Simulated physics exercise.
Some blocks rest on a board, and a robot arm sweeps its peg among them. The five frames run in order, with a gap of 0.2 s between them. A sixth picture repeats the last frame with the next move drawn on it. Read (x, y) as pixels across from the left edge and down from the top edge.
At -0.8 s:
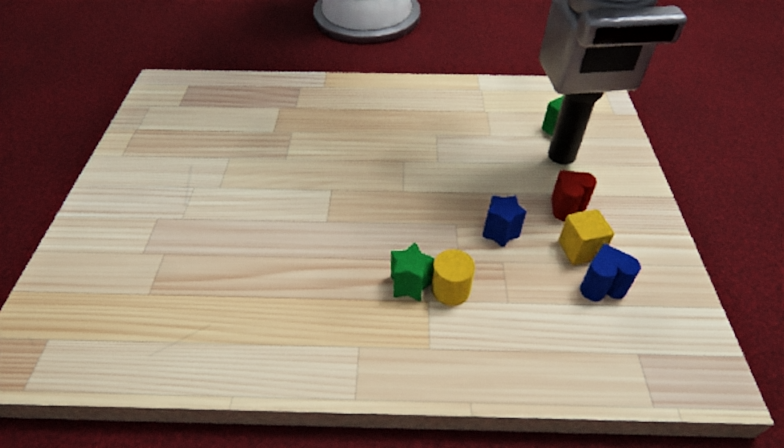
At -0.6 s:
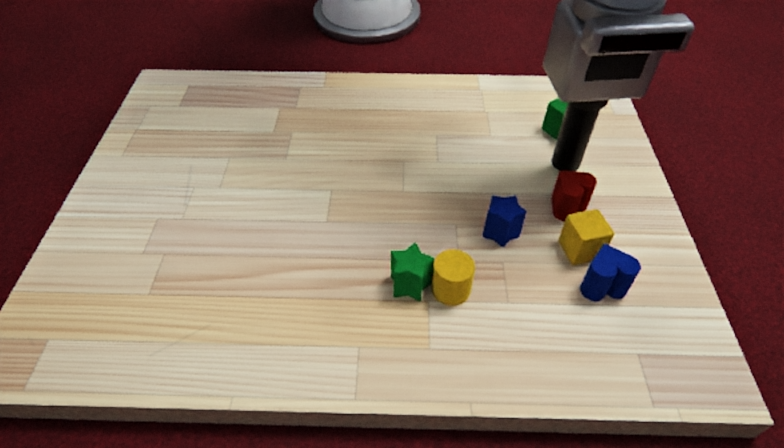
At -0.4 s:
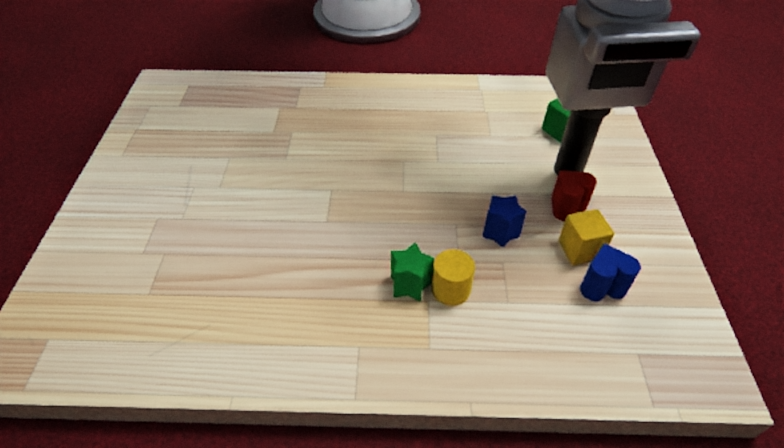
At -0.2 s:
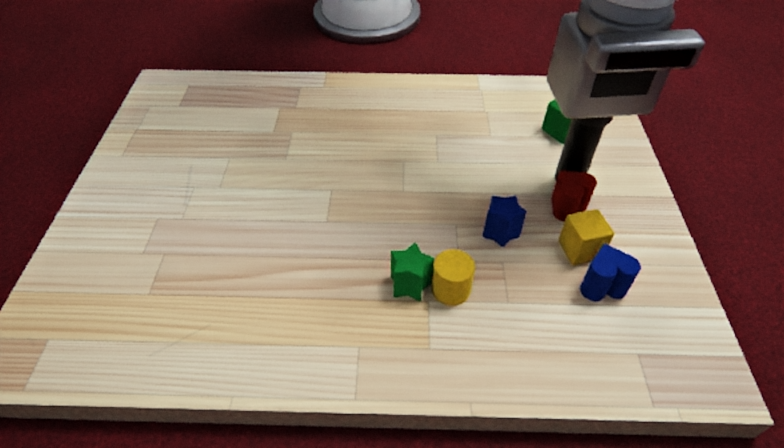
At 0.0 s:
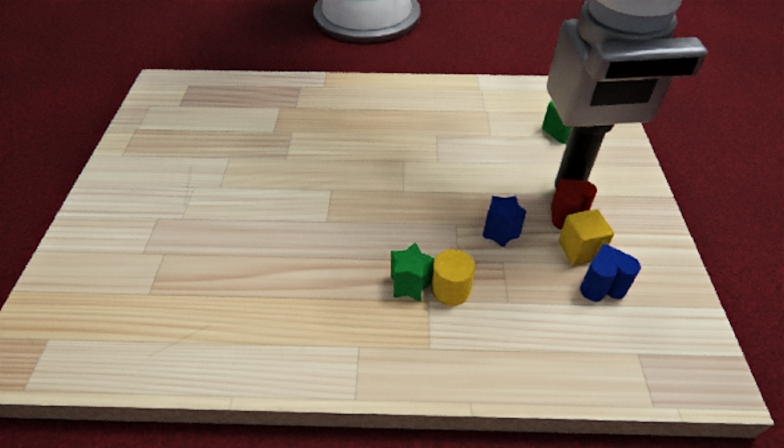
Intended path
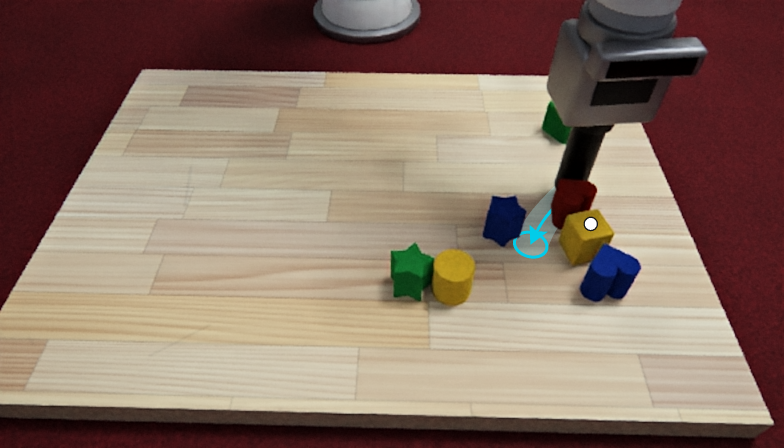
A robot arm moves its peg toward the red block and nudges it slightly downward.
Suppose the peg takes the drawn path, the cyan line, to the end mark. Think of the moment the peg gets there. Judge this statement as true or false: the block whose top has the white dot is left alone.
It is false.
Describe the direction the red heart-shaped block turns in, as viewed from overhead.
I'd predict that, seen from above, the red heart-shaped block rotates counter-clockwise.
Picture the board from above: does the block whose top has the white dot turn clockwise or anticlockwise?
It makes a counterclockwise turn.
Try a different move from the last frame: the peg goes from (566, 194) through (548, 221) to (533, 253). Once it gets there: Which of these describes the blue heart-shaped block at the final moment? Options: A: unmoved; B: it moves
That would be B.
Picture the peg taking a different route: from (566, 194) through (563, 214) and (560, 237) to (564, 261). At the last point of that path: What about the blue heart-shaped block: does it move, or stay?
Once the path ends, it is somewhere new.
Drawn move, from (566, 194) through (553, 209) and (540, 225) to (531, 244); the dot is on the yellow square block.
On the path given first. Halfway along, peg (548, 209); red heart-shaped block (558, 215); yellow square block (592, 230), turned 30° anticlockwise.
At the end, peg (533, 237); blue star (504, 210), turned 25° clockwise; red heart-shaped block (553, 247), turned 45° anticlockwise; yellow square block (593, 234), turned 45° anticlockwise; blue heart-shaped block (620, 264).
